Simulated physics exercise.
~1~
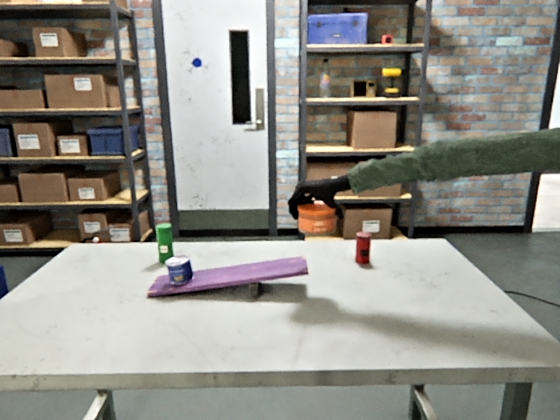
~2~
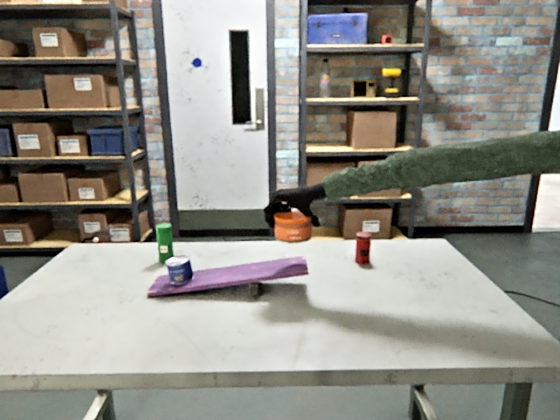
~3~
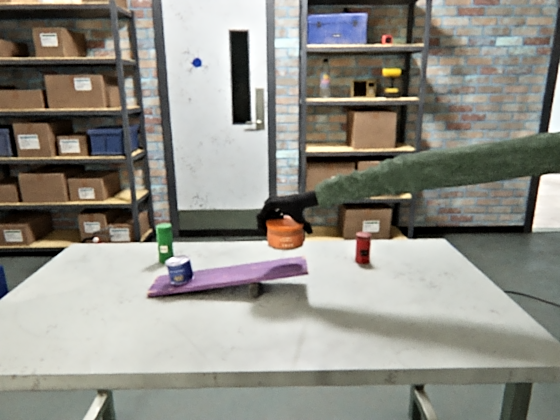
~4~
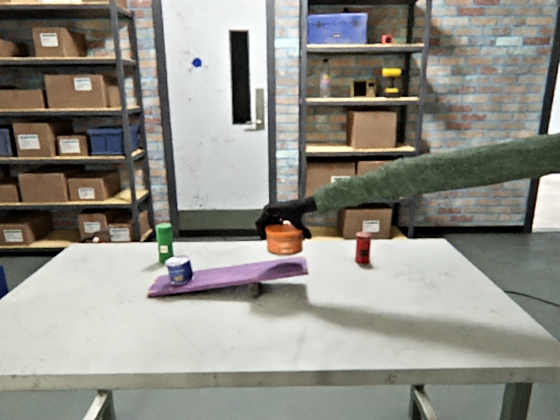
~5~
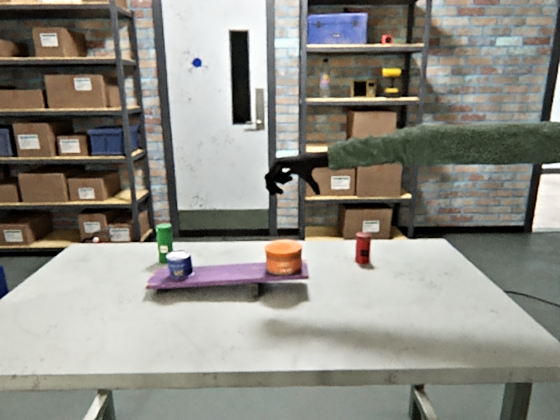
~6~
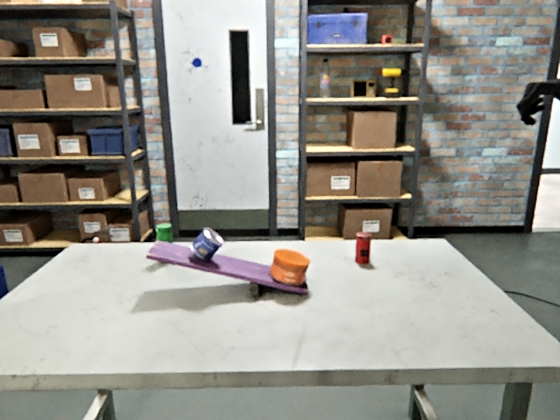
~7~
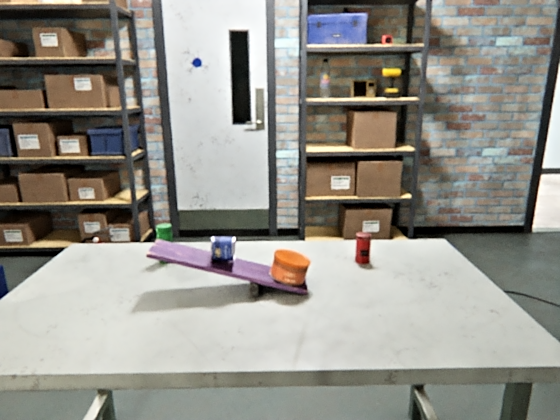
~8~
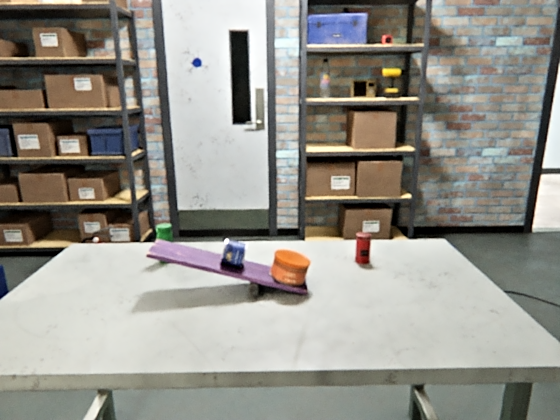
A purple plank balances like a seesaw on a small support atop a pale table, seen from the front in a storeroom with shelves of boxes, a door and brick walls. A blue tin sits on its lowered left end, with a green shaker behind and a red shaker to the right. A gloved hand reaches in from the right and lowers an orange tub onto the raised right end, then lets go and withdraws. The plank tips down to the right, and the blue tin topples and rolls toward the tub, ending on its side beside it.
